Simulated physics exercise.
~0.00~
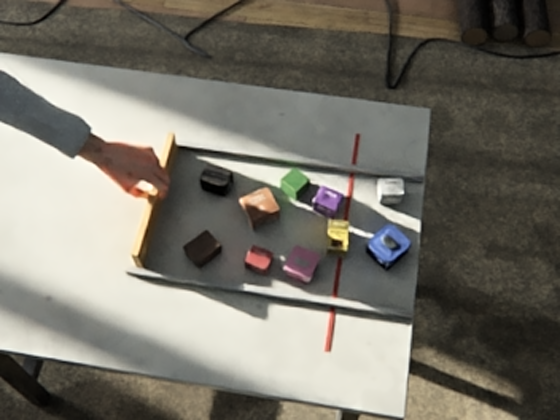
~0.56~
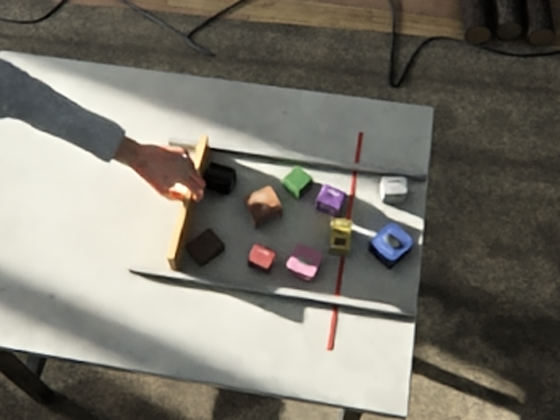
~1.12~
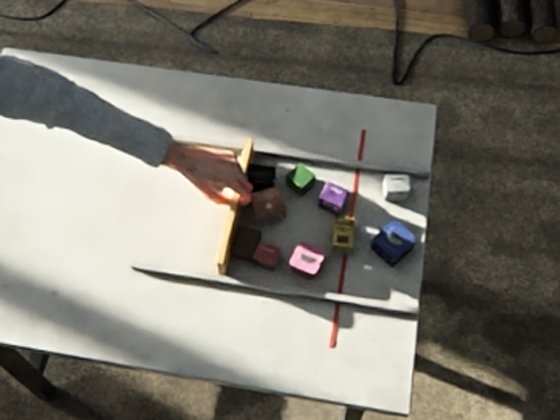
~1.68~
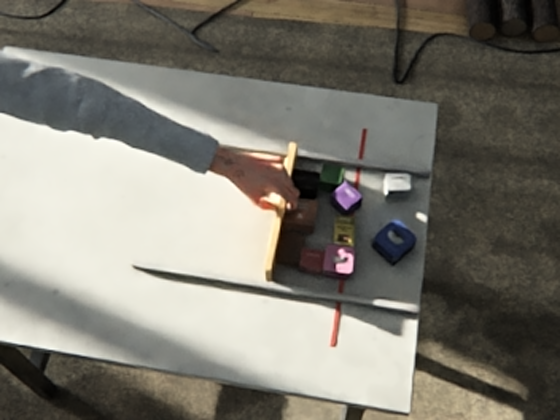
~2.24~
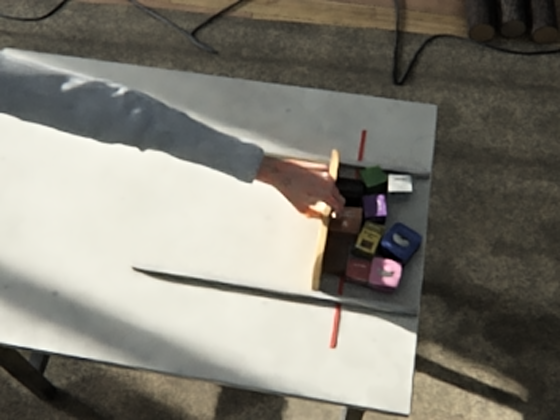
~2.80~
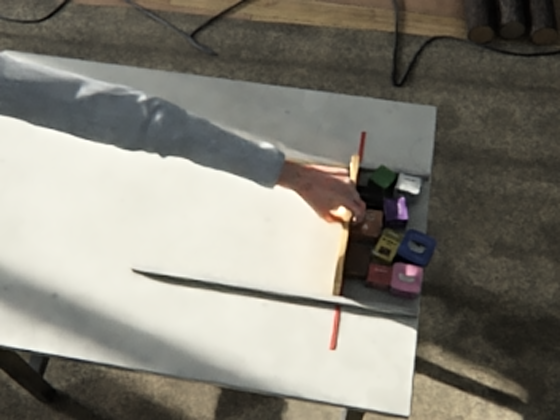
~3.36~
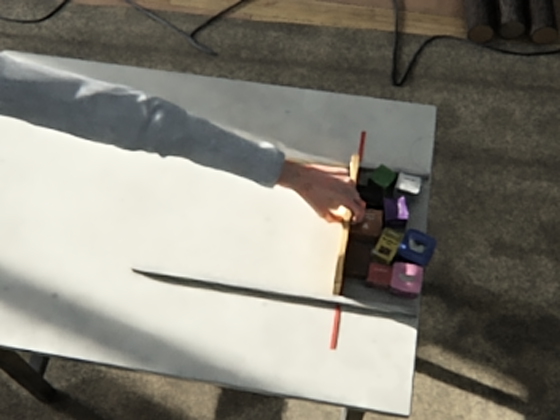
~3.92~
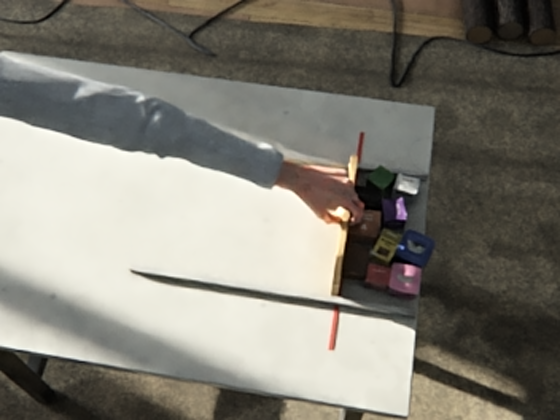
The clip shows a hand pushing an upright board rightward across a table, gathering scattered small boxes and blocks of various colours into a cluster near the right edge. The board stops at the red tape line, and the objects remain on the table.
